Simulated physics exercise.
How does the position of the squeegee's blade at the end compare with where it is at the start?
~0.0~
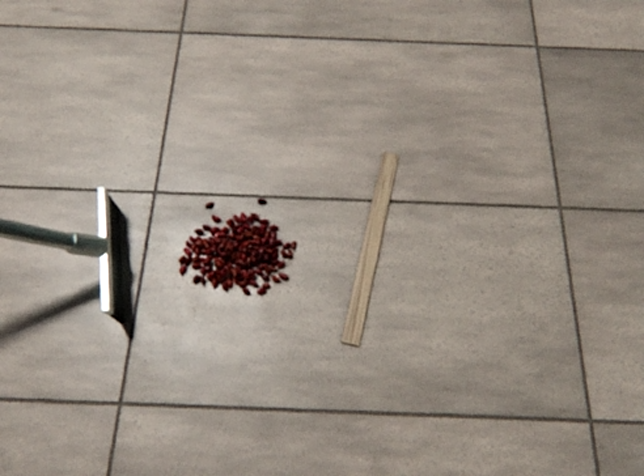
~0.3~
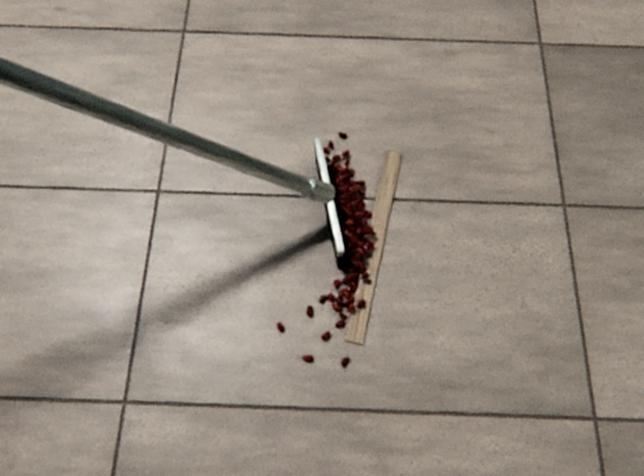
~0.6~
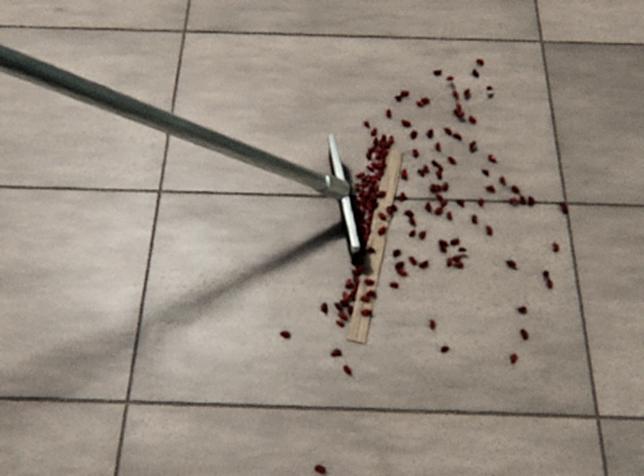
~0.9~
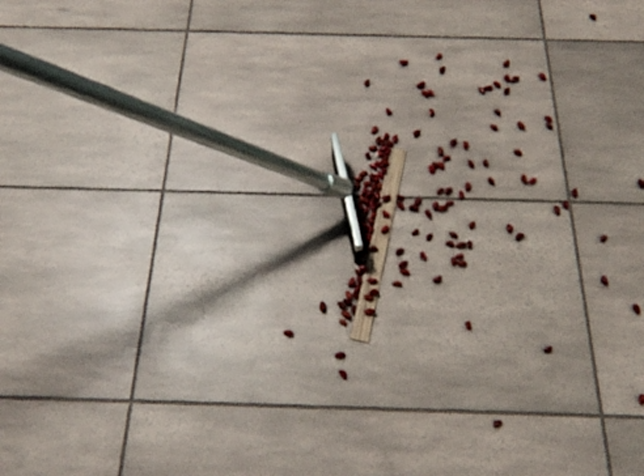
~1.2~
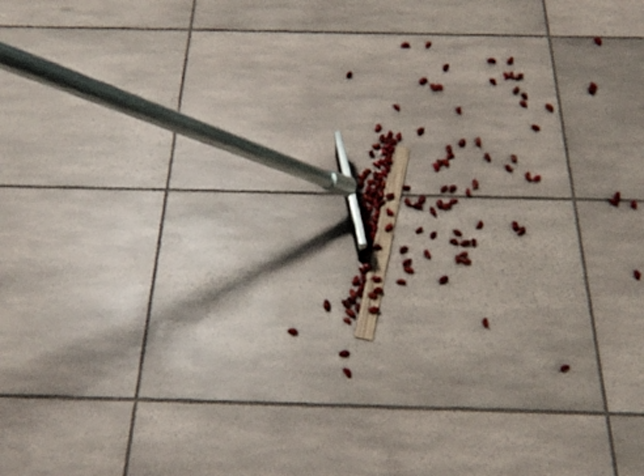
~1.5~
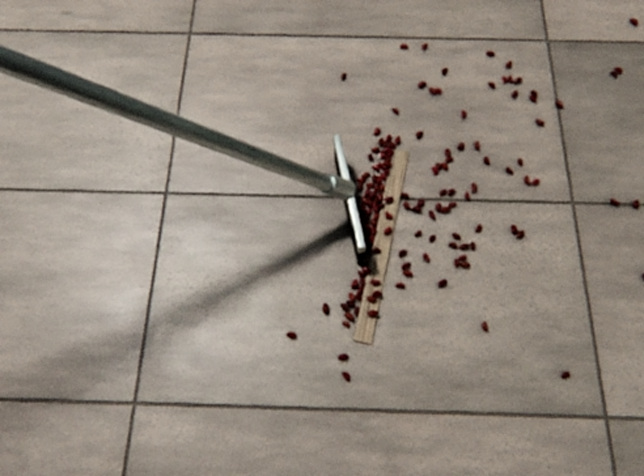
At the start the blade is near the left edge of the view, to the left of the heap of beans. At the end it is farther right, close to the left side of the wooden strip.
On a floor of grey tiles, a small heap of dark red beans lies between a squeegee at the left and a pale wooden strip fixed across its path. The squeegee, on a long dark handle, sweeps right and drives the beans against the strip, while a few slip out below. As it presses a little closer, many beans spill over the strip and scatter across the tiles beyond. The blade then stops just short of the wood as the loose beans spread and settle. At the end, some remain crowded between blade and strip or lie on it, with many more strewn to the right.
